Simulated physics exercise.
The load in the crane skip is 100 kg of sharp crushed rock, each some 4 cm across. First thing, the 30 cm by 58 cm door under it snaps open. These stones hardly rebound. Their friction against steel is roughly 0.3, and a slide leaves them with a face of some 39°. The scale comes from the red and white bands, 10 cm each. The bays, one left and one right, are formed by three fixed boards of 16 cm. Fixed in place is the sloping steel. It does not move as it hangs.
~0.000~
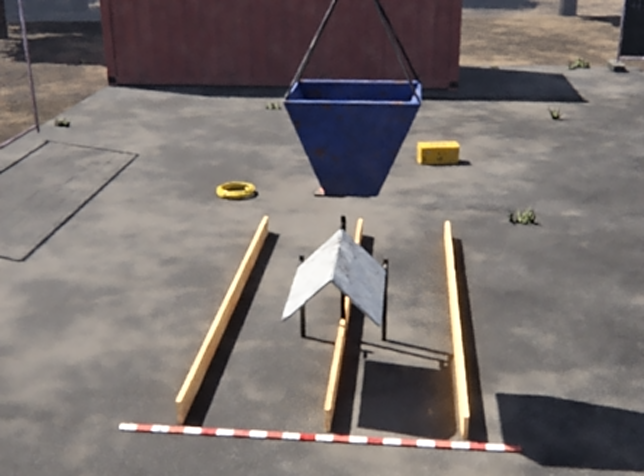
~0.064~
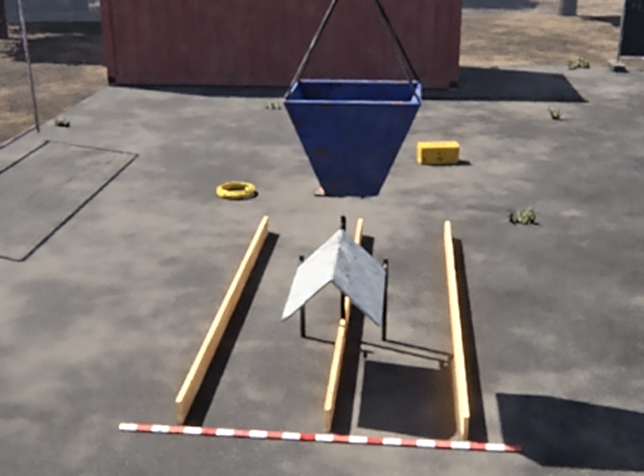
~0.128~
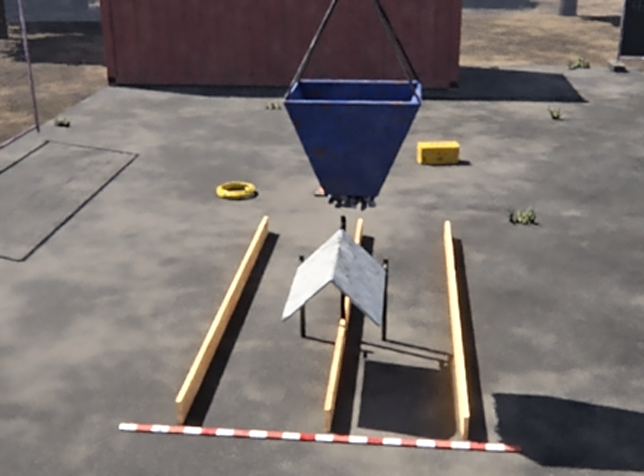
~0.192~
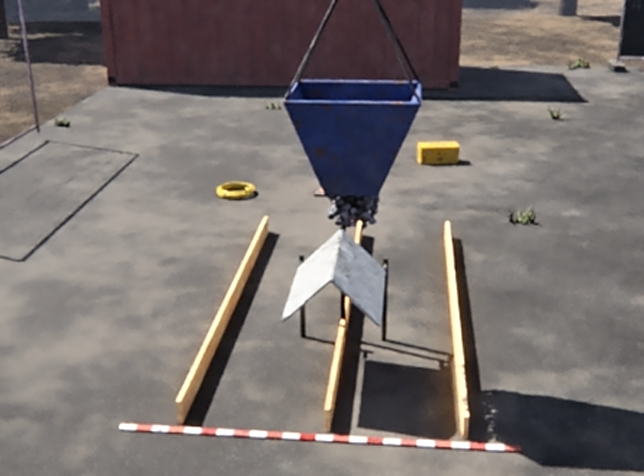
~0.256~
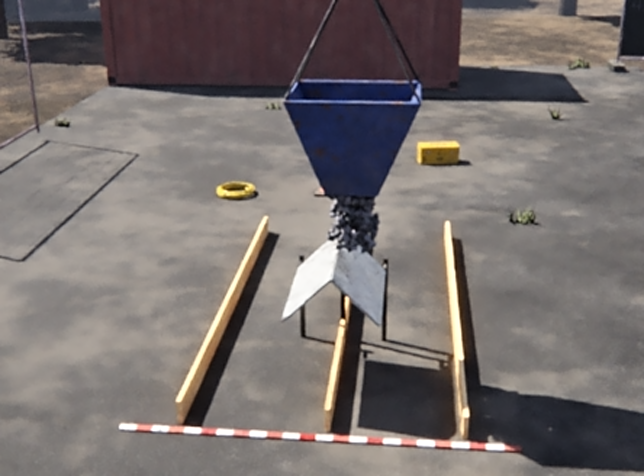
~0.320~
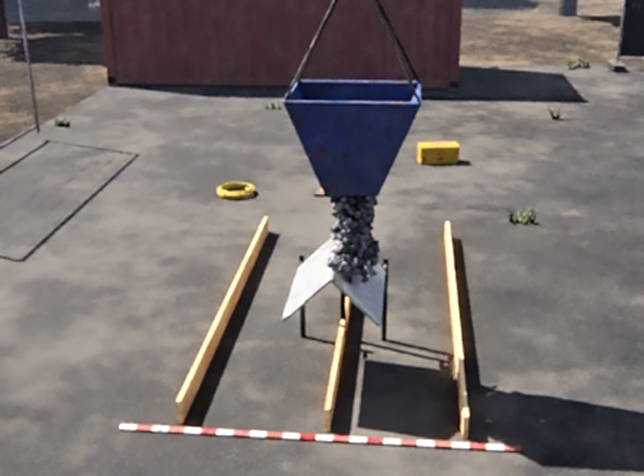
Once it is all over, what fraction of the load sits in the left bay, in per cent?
I would say 3 percent.
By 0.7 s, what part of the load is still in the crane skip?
Close to 0 percent has not yet come out.
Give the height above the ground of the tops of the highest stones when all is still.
Some 22 cm up.
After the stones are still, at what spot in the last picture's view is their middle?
About (435, 373).
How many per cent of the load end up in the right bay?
95 in a hundred.
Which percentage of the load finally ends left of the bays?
0 %.
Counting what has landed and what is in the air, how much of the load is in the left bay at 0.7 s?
Share: Around 0 %.
After 0.7 s, 0 % in the crane skip, 23 % on the steel, 2 % falling or lying in the left bay, 75 % falling or lying in the right bay; the stones farthest right are at (458, 374).
After 1.1 s, 0 % in the crane skip, 3 % falling or lying in the left bay, 93 % falling or lying in the right bay, 4 % falling or lying right of the bays; the stones farthest right are at (500, 373).
After 1.7 s, 0 % in the crane skip, 3 % falling or lying in the left bay, 93 % falling or lying in the right bay, 4 % falling or lying right of the bays; the stones farthest right are at (527, 368).
After 2.6 s, 0 % in the crane skip, 3 % falling or lying in the left bay, 93 % falling or lying in the right bay, 4 % falling or lying right of the bays; the stones farthest right are at (527, 368).
After 4.5 s, 0 % in the crane skip, 3 % in the left bay, 93 % in the right bay, 4 % right of the bays; the stones farthest right are at (527, 368).
